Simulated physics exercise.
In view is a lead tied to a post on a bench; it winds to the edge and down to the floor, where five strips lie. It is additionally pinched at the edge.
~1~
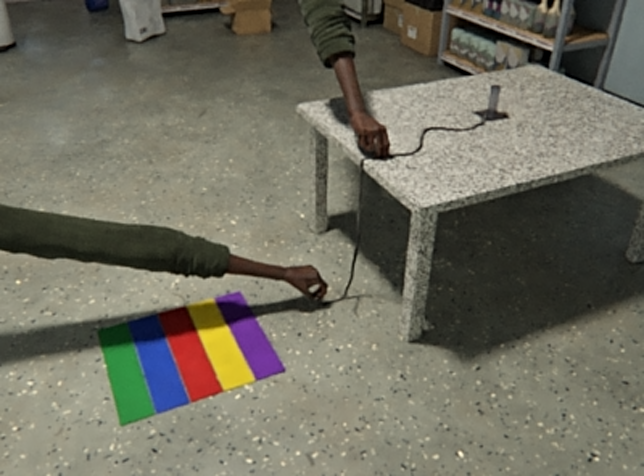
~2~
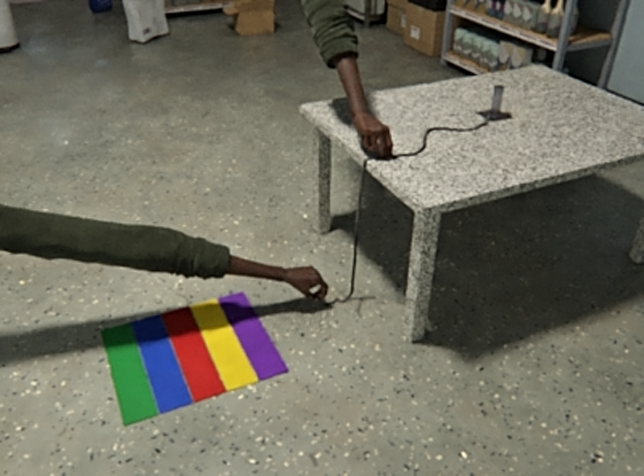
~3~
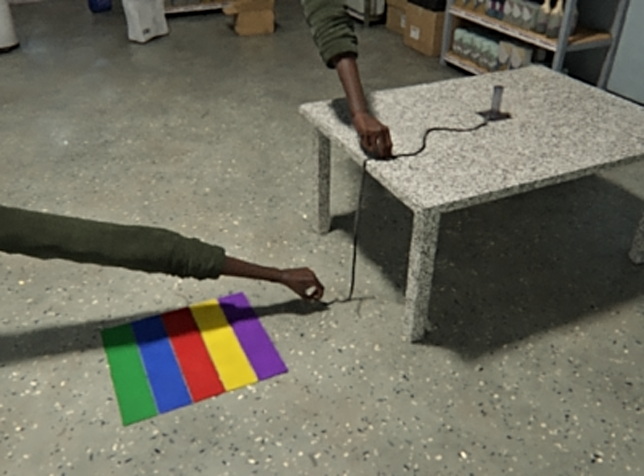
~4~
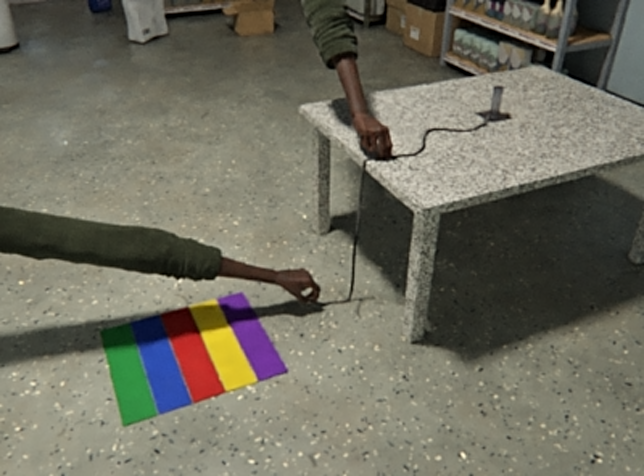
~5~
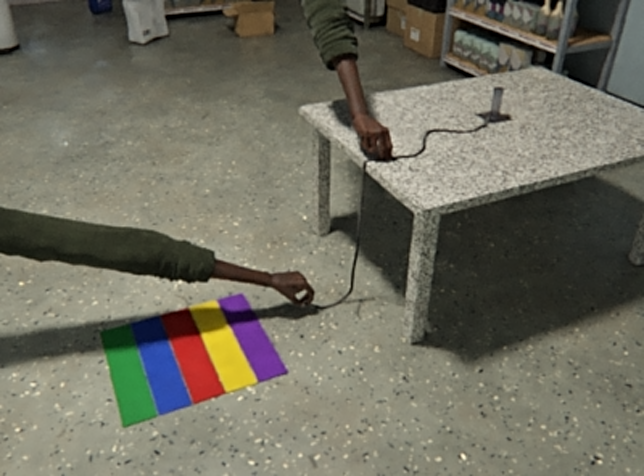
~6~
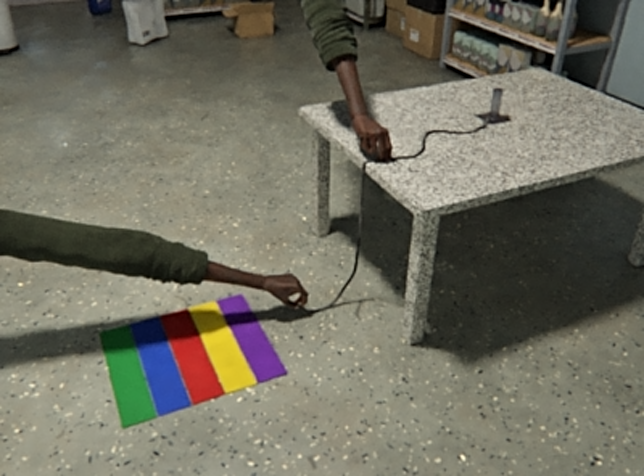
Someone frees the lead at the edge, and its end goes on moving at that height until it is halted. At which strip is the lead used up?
At the red one.
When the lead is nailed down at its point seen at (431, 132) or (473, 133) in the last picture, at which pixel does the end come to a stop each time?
Per try (px, approx.): (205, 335), (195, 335).
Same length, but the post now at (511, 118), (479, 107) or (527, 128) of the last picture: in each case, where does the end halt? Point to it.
Try by try: (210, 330), (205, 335) and (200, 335).
Soon after, end near (246, 321); over purple.
Then, end near (207, 333); over yellow.
At full stretch, end near (184, 339); over red. It gets as far as the red strip.
